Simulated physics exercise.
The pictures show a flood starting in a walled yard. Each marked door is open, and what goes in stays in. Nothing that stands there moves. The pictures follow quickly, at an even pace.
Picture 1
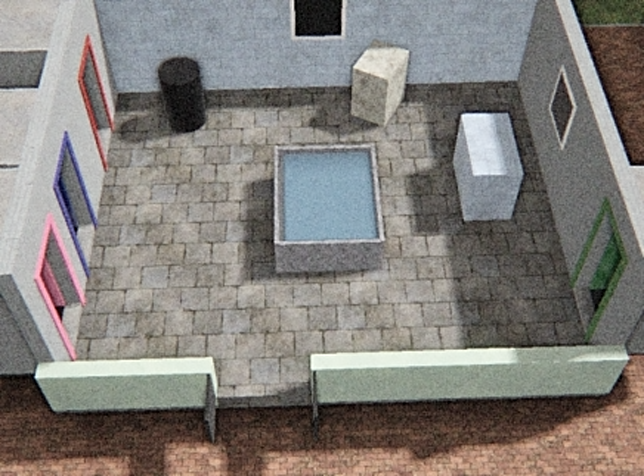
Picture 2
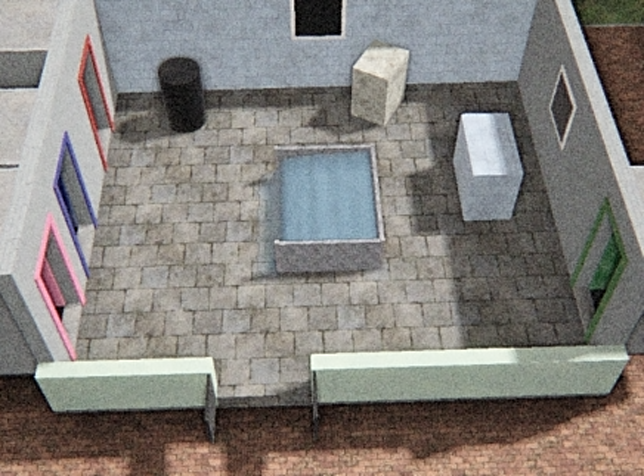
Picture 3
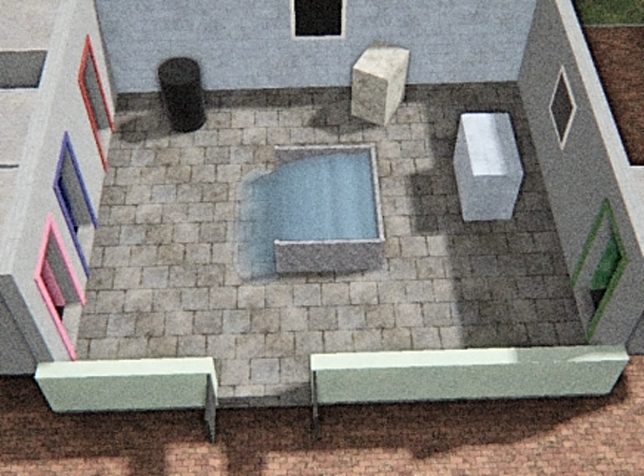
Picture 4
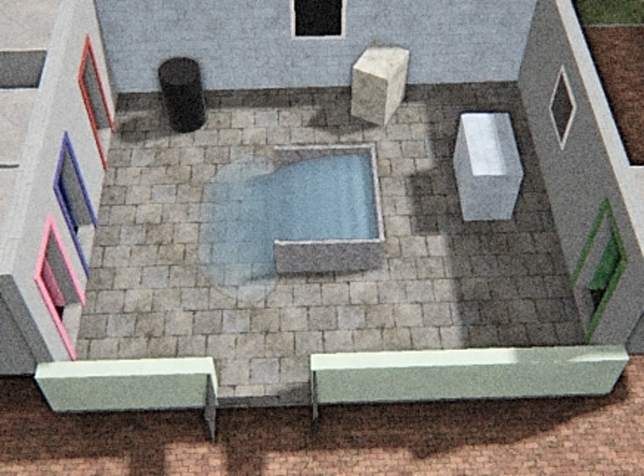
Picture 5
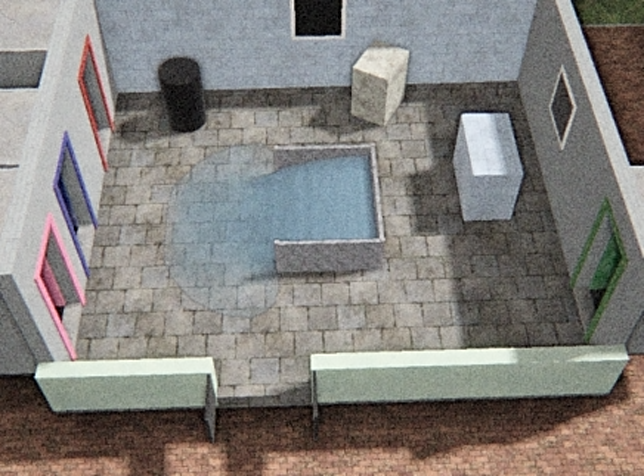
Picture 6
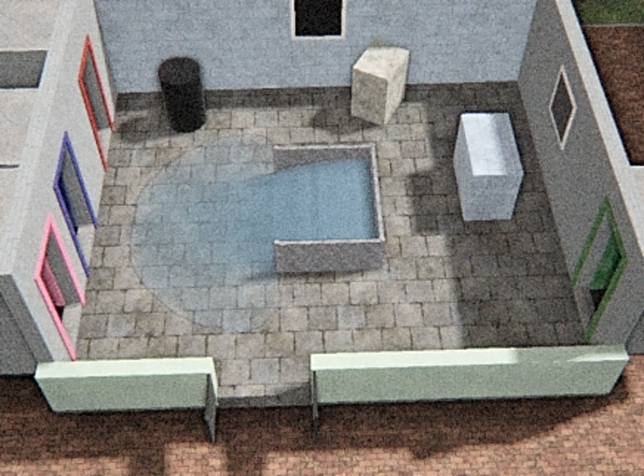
Water pouring out of the open left side of a rectangular tank and spreading leftward across a walled yard's stone paving.
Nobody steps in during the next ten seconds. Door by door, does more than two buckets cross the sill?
The green door stays under that; the red door takes more than that; the blue door takes more than that; the pink door takes more than that.
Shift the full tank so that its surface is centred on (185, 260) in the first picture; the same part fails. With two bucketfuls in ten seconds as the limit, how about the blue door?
Then: Blue door is over.
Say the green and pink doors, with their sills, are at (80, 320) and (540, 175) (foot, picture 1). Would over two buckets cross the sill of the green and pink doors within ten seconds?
One by one: Green door is over, pink door keeps below it.
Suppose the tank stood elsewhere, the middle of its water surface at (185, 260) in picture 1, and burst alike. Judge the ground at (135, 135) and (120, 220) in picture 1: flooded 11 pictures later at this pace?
As listed: Covered, under water.
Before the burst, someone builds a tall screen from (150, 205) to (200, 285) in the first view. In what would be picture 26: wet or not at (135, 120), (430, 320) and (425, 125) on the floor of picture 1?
One after the other: Wet, dry, no water.
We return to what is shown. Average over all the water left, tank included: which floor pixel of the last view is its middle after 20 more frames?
Near (175, 225).
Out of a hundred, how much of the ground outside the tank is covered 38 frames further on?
About 70 per cent.
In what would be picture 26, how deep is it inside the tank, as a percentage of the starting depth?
Close to 12 %.
A moment on, water covers 30 % of the floor; the green door not reached, the red door wet at the sill, nothing in, the blue door over two buckets in, the pink door wet at the sill, nothing in.
Next, water covers 35 % of the floor; the green door not reached, the red door over two buckets in, the blue door far over two buckets in, the pink door under two buckets in.
Then, water covers 40 % of the floor; the green door not reached, the red door over two buckets in, the blue door far over two buckets in, the pink door over two buckets in.
Later, water covers 70 % of the floor; the green door not reached, the red door over two buckets in, the blue door far over two buckets in, the pink door over two buckets in.
In the end, water covers 85 % of the floor; the green door wet at the sill, nothing in, the red door over two buckets in, the blue door far over two buckets in, the pink door over two buckets in.
